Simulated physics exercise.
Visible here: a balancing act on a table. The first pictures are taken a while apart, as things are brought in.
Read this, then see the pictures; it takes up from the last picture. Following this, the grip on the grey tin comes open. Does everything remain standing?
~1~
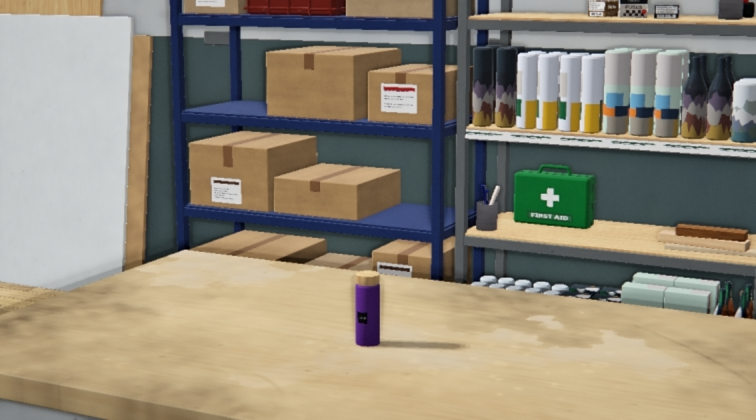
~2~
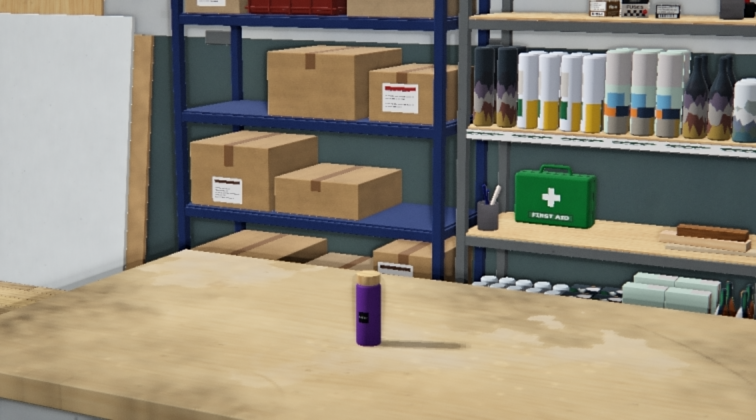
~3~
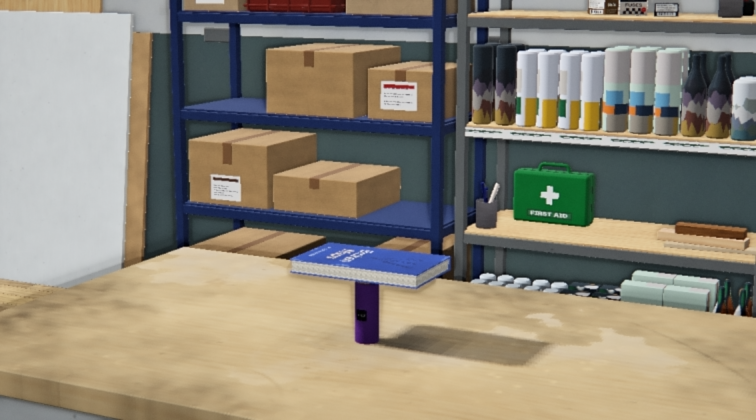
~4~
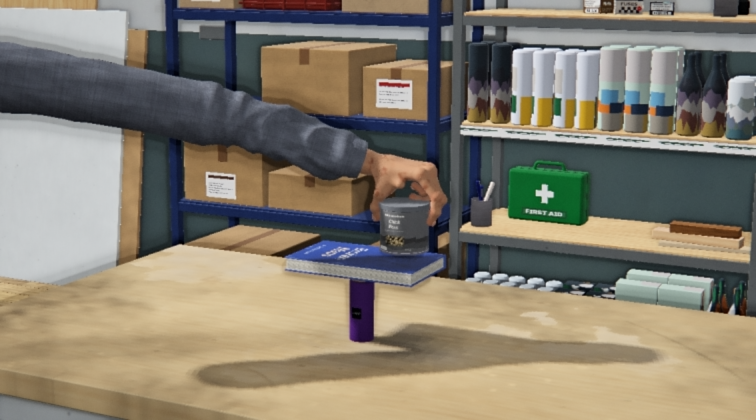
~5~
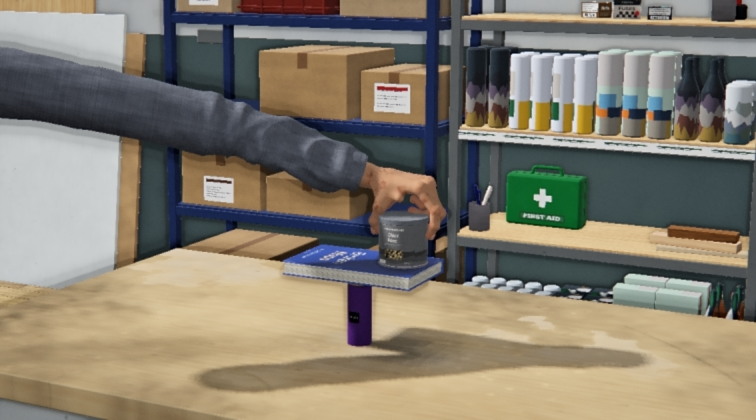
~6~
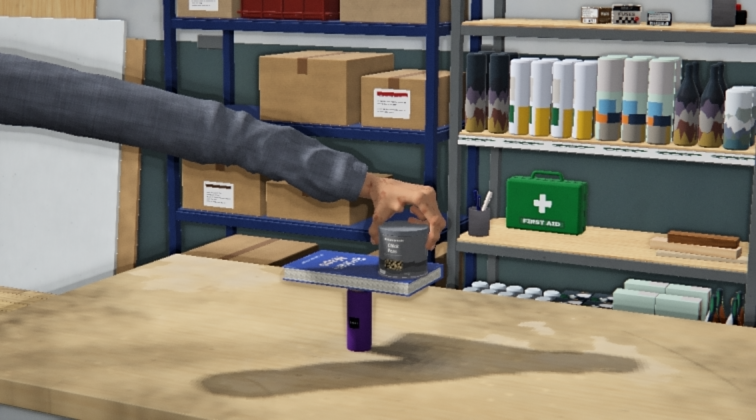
No.
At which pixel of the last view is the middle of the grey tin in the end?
Look around (457, 350) in the final frame.
Then, 0.40 s after the last picture, grey tin now fallen; blue book tipped 63° from how it was.
Then, 0.50 s after the last picture, blue book tipped 71° from how it was.
Then, 0.80 s after the last picture, blue book now fallen; purple shaker tipped 43° from how it was.
Then, 0.90 s after the last picture, purple shaker now fallen.
At rest, fallen, purple shaker, blue book and grey tin. Seen from the same camera at the end, grey tin near (457, 350). The stack gives way.
